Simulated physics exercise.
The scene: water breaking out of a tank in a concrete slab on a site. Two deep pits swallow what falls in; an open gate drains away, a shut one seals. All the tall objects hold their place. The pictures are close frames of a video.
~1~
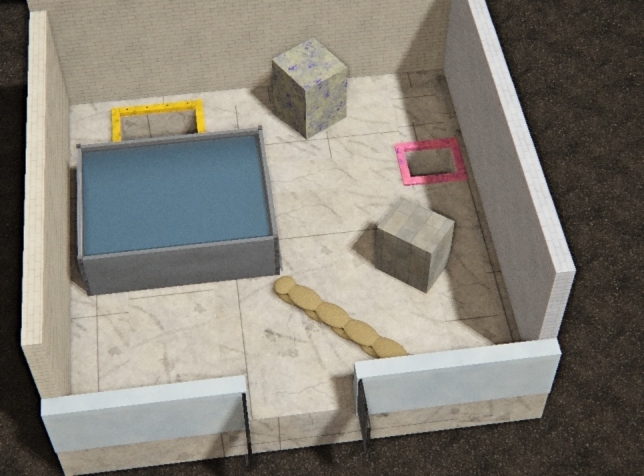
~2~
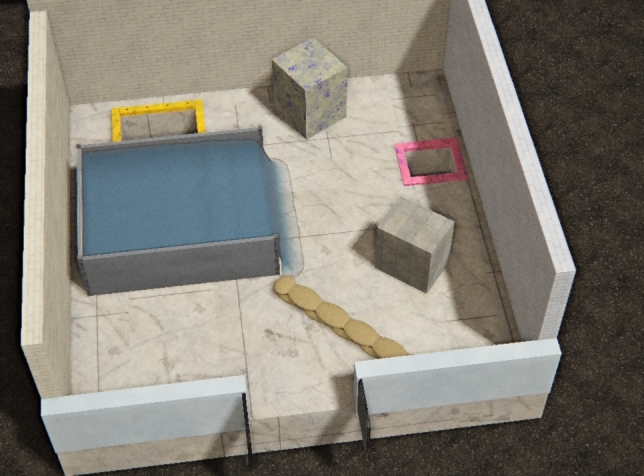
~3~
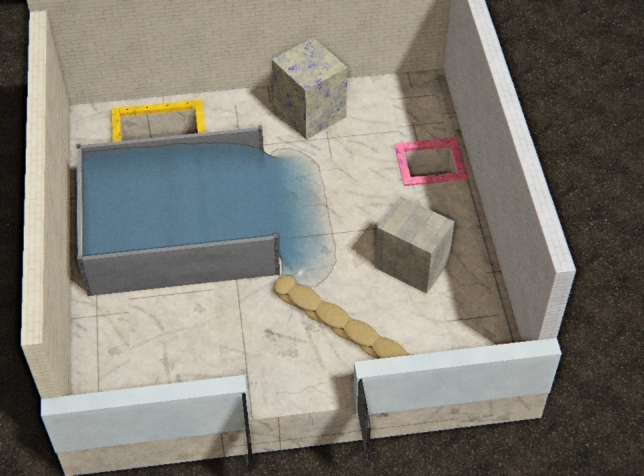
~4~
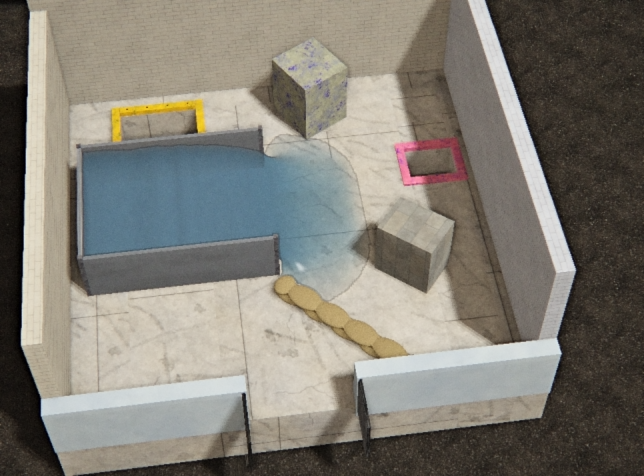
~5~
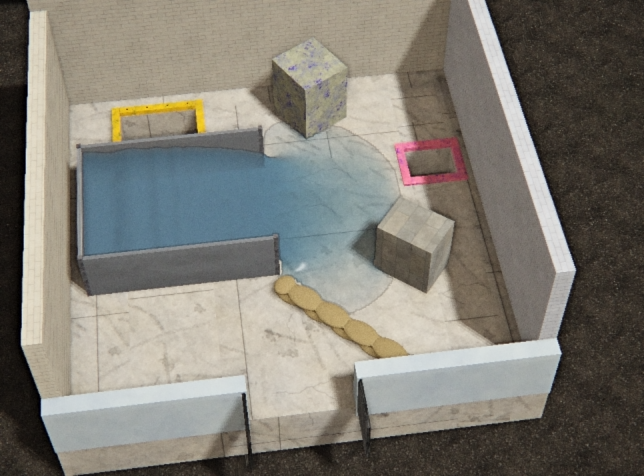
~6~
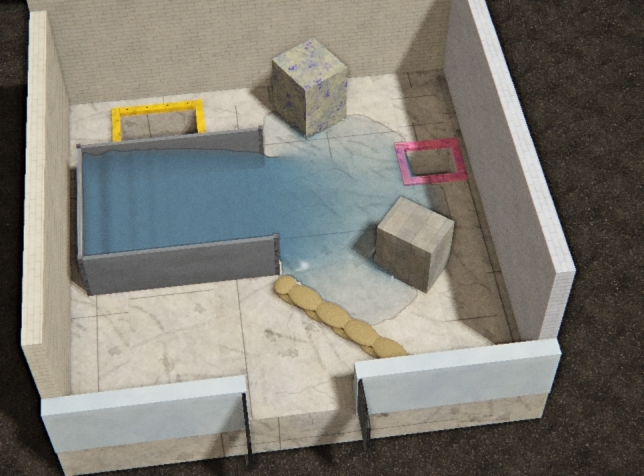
To begin with, a grey-walled tank of blue water sits still in a walled enclosure with two blocks and a sandbag row. Its right side opens and water pours out rightward, fanning across the pale floor. The thin sheet then spreads around the nearer block, reaching the pink-framed pit and the sandbags.
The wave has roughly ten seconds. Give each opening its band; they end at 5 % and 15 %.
One by one: The gate takes not even 5 %; the yellow pit takes not even 5 %; the pink pit takes above 15 %.
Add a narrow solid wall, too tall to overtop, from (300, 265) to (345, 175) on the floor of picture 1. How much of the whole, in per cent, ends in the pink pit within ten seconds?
Per cent: Pink 20.
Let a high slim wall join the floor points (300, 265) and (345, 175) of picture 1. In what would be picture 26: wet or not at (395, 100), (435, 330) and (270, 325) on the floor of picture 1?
One after the other: Under water, wet, not flooded.
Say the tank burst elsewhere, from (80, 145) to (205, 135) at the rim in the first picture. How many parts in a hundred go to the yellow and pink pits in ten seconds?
In per cent: Yellow 50, pink 0.
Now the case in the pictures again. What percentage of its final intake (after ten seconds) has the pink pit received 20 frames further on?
Roughly 55 per cent.
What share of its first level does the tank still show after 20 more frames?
Near 22 in a hundred.
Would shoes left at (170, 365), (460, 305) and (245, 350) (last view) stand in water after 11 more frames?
In turn: Not flooded, awash, clear.
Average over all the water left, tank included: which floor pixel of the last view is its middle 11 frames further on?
At about (300, 219).
A moment on, water covers 40 % of the floor; the gate 0 %, the yellow pit 0 %, the pink pit 3 %.
Next, water covers 50 % of the floor; the gate 0 %, the yellow pit 0 %, the pink pit 9 %.
Then, water covers 60 % of the floor; the gate 0 %, the yellow pit 0 %, the pink pit 18 %.
Later, water covers 85 % of the floor; the gate 0 %, the yellow pit 0 %, the pink pit 28 %.
In the end, water covers 85 % of the floor; the gate 1 %, the yellow pit 1 %, the pink pit 35 %.
